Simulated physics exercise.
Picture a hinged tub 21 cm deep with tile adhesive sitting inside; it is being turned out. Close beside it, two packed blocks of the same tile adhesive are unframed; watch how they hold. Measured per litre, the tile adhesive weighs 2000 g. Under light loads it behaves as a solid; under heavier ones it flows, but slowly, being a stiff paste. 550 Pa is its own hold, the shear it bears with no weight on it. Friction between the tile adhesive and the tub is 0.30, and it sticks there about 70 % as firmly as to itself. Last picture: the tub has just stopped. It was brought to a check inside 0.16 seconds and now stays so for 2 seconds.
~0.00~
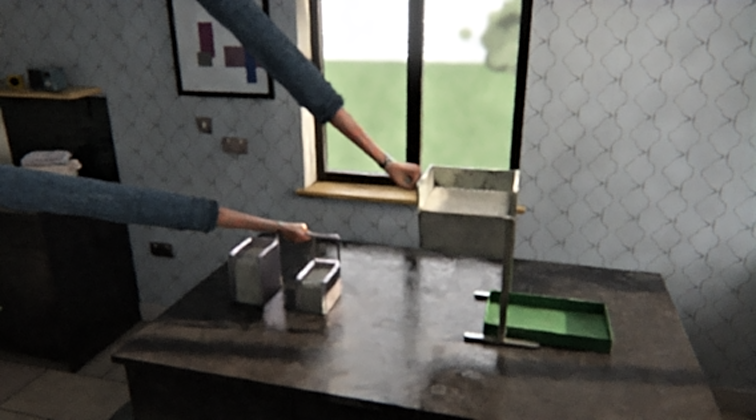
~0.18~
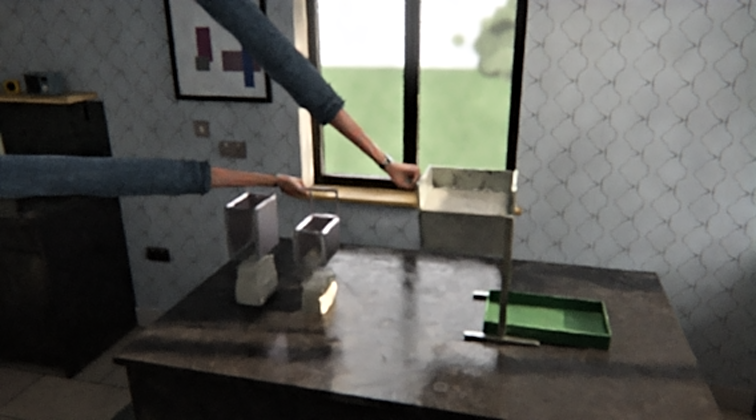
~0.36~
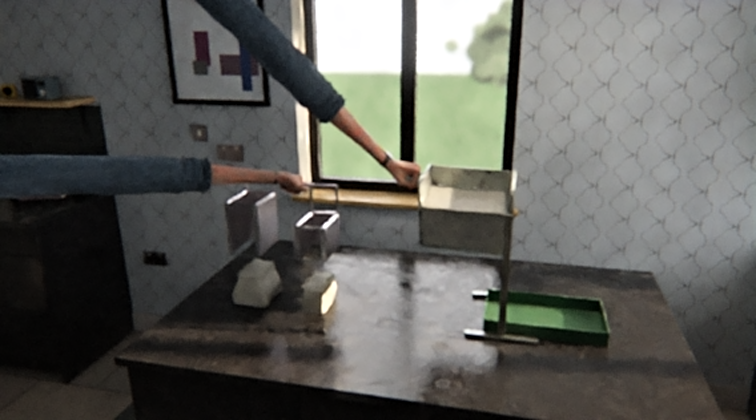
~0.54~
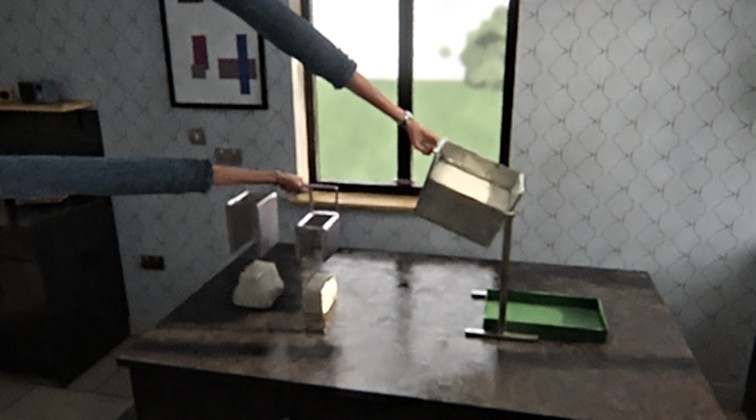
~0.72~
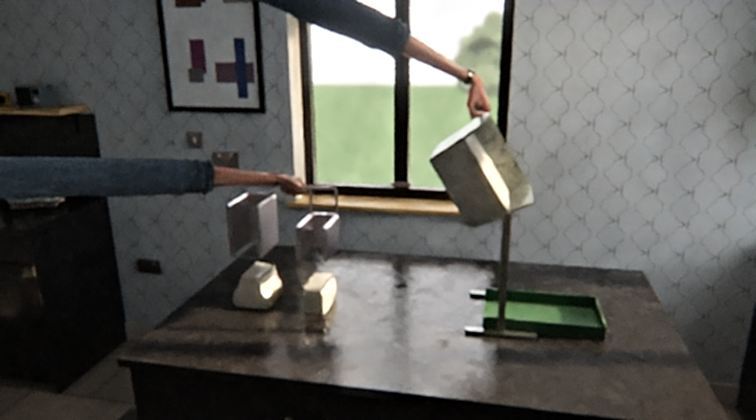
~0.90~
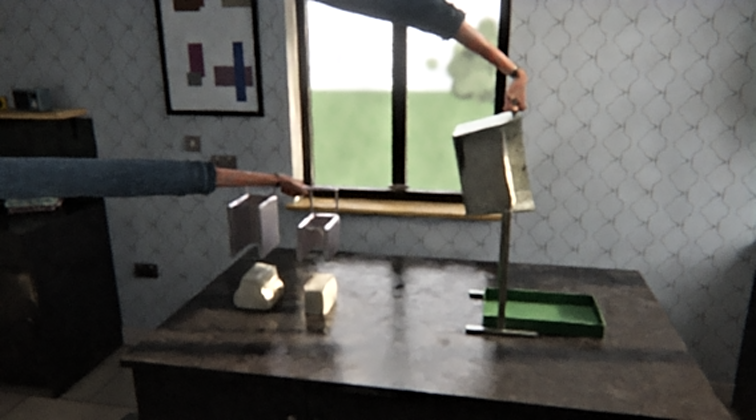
A sleeved arm on the left lifts two open grey moulds off two pale blocks, which sag slightly, the left one more, on a dark table before a bright window, seen from slightly above. On the right, a second arm grips a grey tub of pale paste mounted on a post beside an empty green tray. That hand then swings the tub steeply over rightward, while the camera drifts slightly.
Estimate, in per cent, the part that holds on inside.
The part holding on inside is about 71 %.
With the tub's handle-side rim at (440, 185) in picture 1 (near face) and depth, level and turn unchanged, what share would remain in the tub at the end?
About 100 per cent.
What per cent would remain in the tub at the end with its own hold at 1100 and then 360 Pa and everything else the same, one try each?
In that order: 100 %, 60 %.
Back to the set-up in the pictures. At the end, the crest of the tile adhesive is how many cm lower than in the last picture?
Roughly 12 cm.
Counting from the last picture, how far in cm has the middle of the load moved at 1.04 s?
It has gone close to 5 cm.
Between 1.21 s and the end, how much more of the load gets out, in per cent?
About 12 percent.
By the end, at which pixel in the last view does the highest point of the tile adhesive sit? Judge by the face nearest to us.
Near (479, 174).
After 1.04 s, the tub is at 79 degrees and holds 100 %.
After 1.21 s, the tub is at 79 degrees and holds 83 %.
After 1.38 s, the tub is at 79 degrees and holds 72 %.
After 1.55 s, the tub is at 79 degrees and holds 71 %.
After 2.90 s, the tub is at 79 degrees and holds 71 %.
